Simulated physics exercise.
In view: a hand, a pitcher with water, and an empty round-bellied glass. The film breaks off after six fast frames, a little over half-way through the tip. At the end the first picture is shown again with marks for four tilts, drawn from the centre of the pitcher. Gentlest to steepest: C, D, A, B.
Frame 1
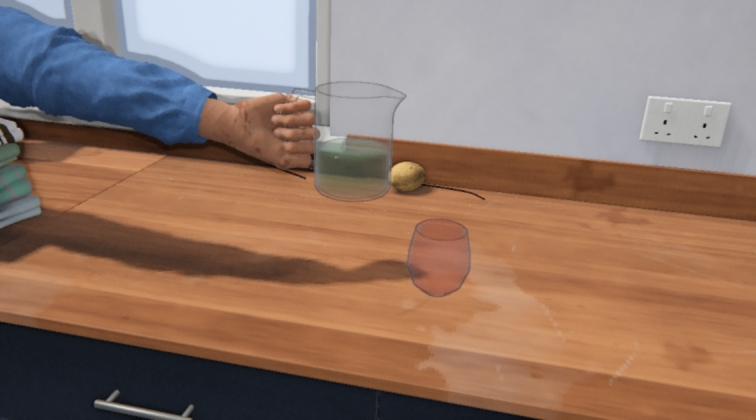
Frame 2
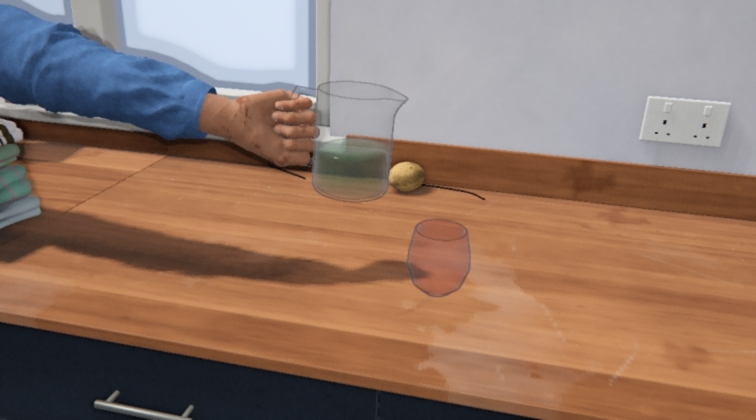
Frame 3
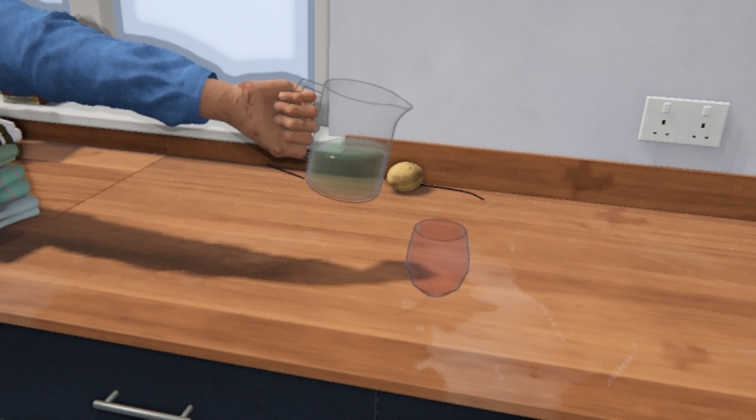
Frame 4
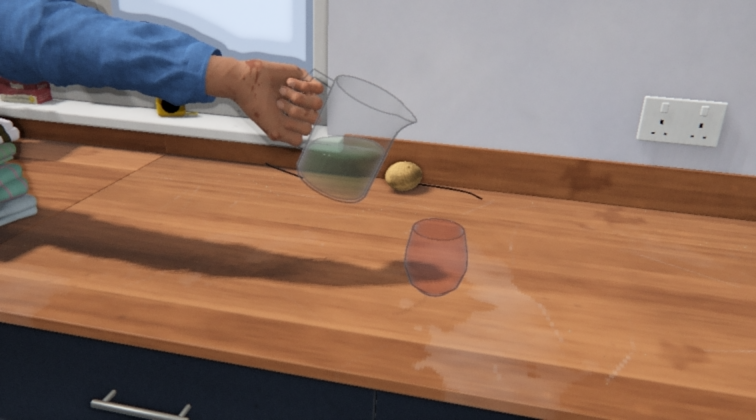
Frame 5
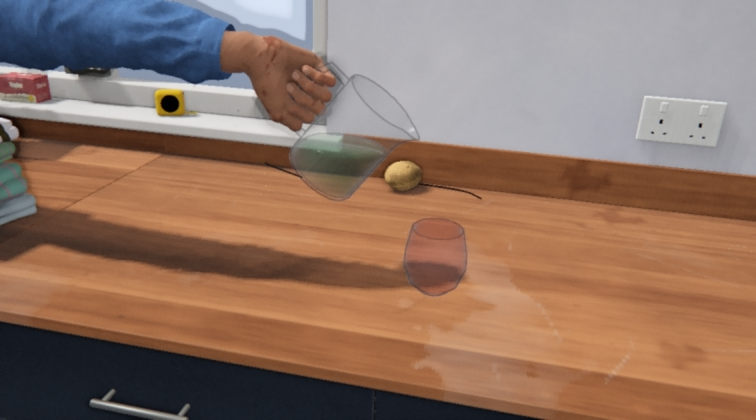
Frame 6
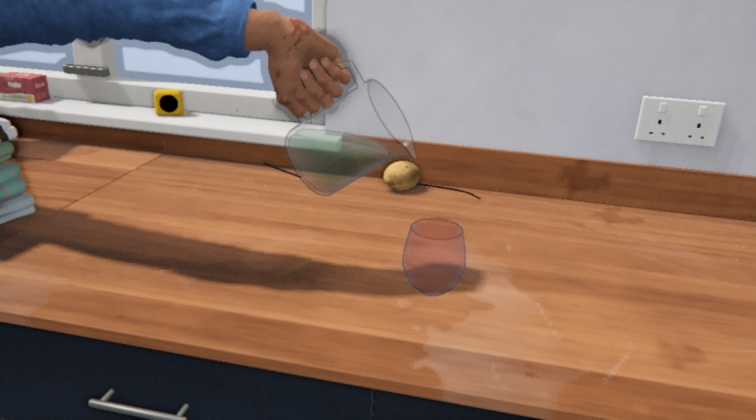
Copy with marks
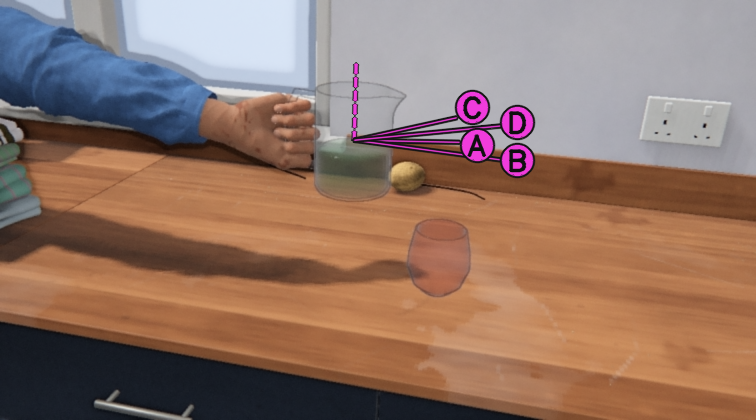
On a wooden counter, a hand steadily tilts a pitcher of water rightward near a glass.
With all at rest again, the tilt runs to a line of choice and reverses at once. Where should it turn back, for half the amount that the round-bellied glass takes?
Take D.
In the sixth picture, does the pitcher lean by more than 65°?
No.
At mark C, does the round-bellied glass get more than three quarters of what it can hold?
No.
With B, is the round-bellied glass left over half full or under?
Over half.
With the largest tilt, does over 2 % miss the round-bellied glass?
Yes.
On the marked copy, A at (459, 142); B at (500, 159); C at (456, 117); D at (501, 125).
Choosing A, the round-bellied glass ends with about 65 % of what it can hold; 6 % of the water is spilt.
Choosing B, the round-bellied glass ends with about 78 % of what it can hold; 10 % of the water is spilt.
Choosing C, the round-bellied glass ends with about 34 % of what it can hold.
Choosing D, the round-bellied glass ends with about 51 % of what it can hold.
